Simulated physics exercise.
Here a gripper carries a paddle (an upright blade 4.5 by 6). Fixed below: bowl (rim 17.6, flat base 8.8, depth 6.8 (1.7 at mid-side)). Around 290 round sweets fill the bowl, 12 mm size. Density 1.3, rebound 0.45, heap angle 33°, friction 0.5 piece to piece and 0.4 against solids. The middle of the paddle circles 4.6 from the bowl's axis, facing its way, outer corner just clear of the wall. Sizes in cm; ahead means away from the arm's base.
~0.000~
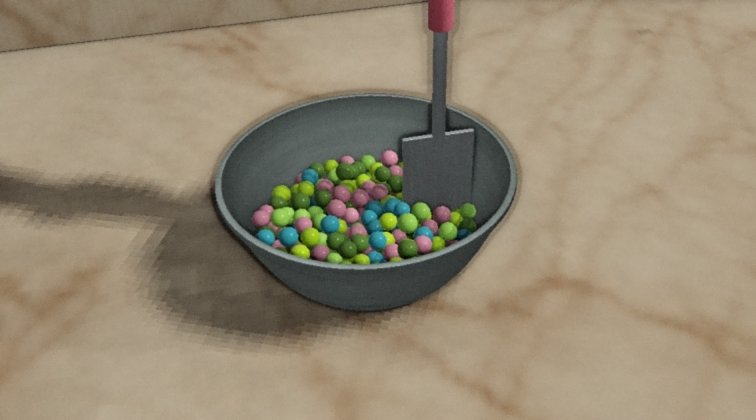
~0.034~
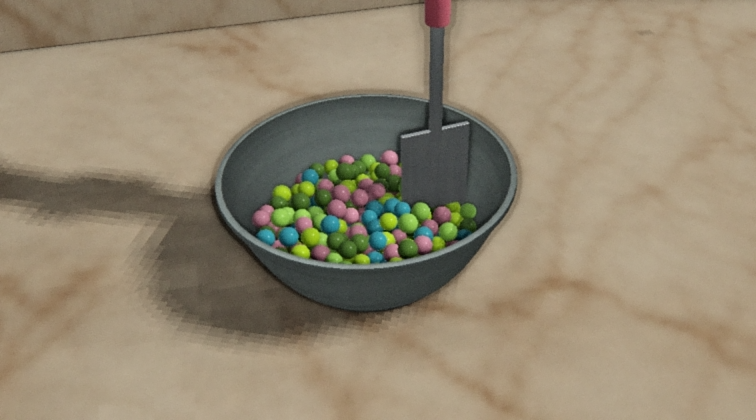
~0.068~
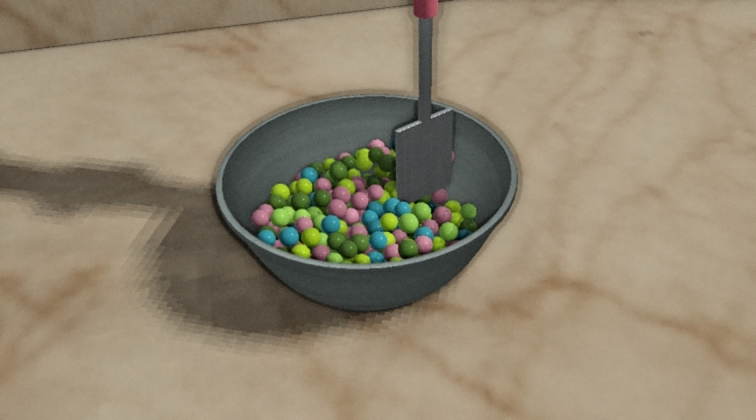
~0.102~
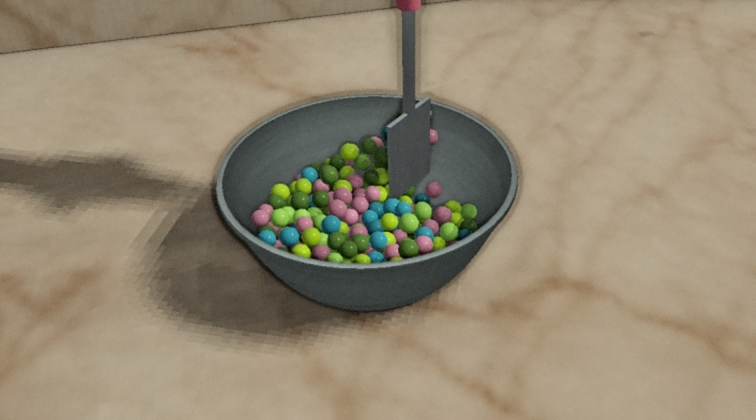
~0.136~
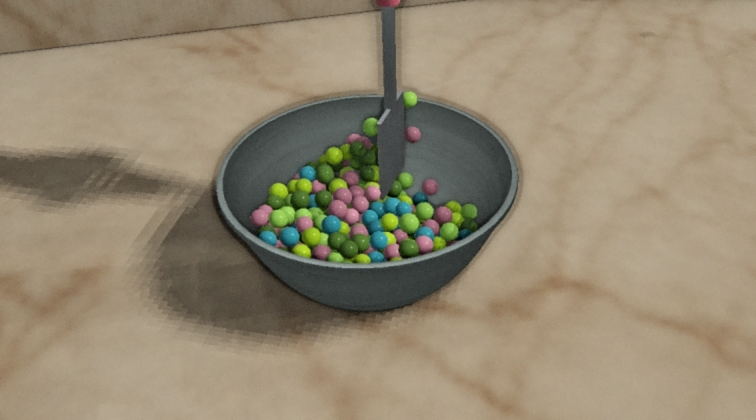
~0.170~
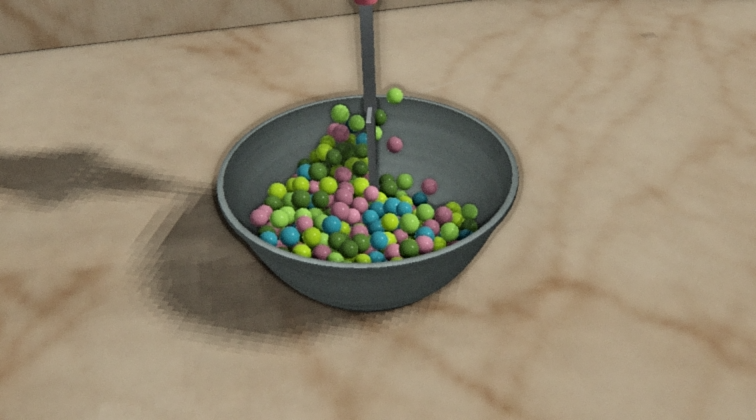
A beige, brown-veined marble surface is seen from above at an angle, with the camera still. A dark grey bowl in the middle holds many small round sweets in pink, blue, lime and dark green, and a grey paddle with a red handle stands upright at its right. The paddle sweeps leftward around the far side, turning edge-on and pushing sweets into a rising heap, a few lifting near the rim.
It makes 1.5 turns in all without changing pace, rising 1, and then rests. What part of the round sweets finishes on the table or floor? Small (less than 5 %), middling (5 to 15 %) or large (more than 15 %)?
A middling share, 5 to 15 %, ends on the table or floor.
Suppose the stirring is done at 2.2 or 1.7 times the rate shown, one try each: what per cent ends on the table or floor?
About 35 and 30 per cent.
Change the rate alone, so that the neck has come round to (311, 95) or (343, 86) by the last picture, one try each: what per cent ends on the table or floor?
Some 25 and 15 per cent.
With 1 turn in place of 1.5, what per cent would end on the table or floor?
It would be near 5 per cent.
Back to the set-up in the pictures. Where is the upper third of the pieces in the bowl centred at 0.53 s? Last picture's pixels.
Near (413, 242).
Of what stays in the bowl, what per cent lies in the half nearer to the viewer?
About 55 per cent.
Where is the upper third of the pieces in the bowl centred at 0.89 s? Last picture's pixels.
Near (339, 153).
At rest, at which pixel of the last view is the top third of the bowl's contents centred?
At about (325, 238).
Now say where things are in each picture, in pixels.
The first frame shows the paddle neck at (439, 113), 0° round; upper third of the load around (360, 217), from x 260 to 470, top at y 160; 289 in the bowl.
The second frame shows the paddle neck at (436, 108), 7° round; upper third of the load around (360, 217), from x 260 to 470, top at y 160.
The third frame shows the paddle neck at (425, 98), 24° round; upper third of the load around (358, 212), from x 260 to 470, top at y 140.
The fourth frame shows the paddle neck at (409, 90), 41° round; upper third of the load around (359, 211), from x 260 to 470, top at y 115.
The fifth frame shows the paddle neck at (390, 86), 58° round; upper third of the load around (355, 209), from x 260 to 470, top at y 100.
The sixth frame shows the paddle neck at (369, 84), 76° round; upper third of the load around (344, 207), from x 260 to 470, top at y 95; 289 in the bowl.
After 0.53 s, 257° round, highest piece 8 above the table; 276 in the bowl, 6 on the table or floor, 7 in flight or on the tool.
After 0.89 s, 79° round, highest piece 8 above the table; 265 in the bowl, 22 on the table or floor, 2 in flight or on the tool.
After 1.27 s, 180° round, highest piece 7 above the table; 261 in the bowl, 28 on the table or floor.
After 1.97 s, 180° round, highest piece 7 above the table; 261 in the bowl, 28 on the table or floor.
In the end, 261 in the bowl, 28 on the table or floor. That is 10 % on the table or floor.
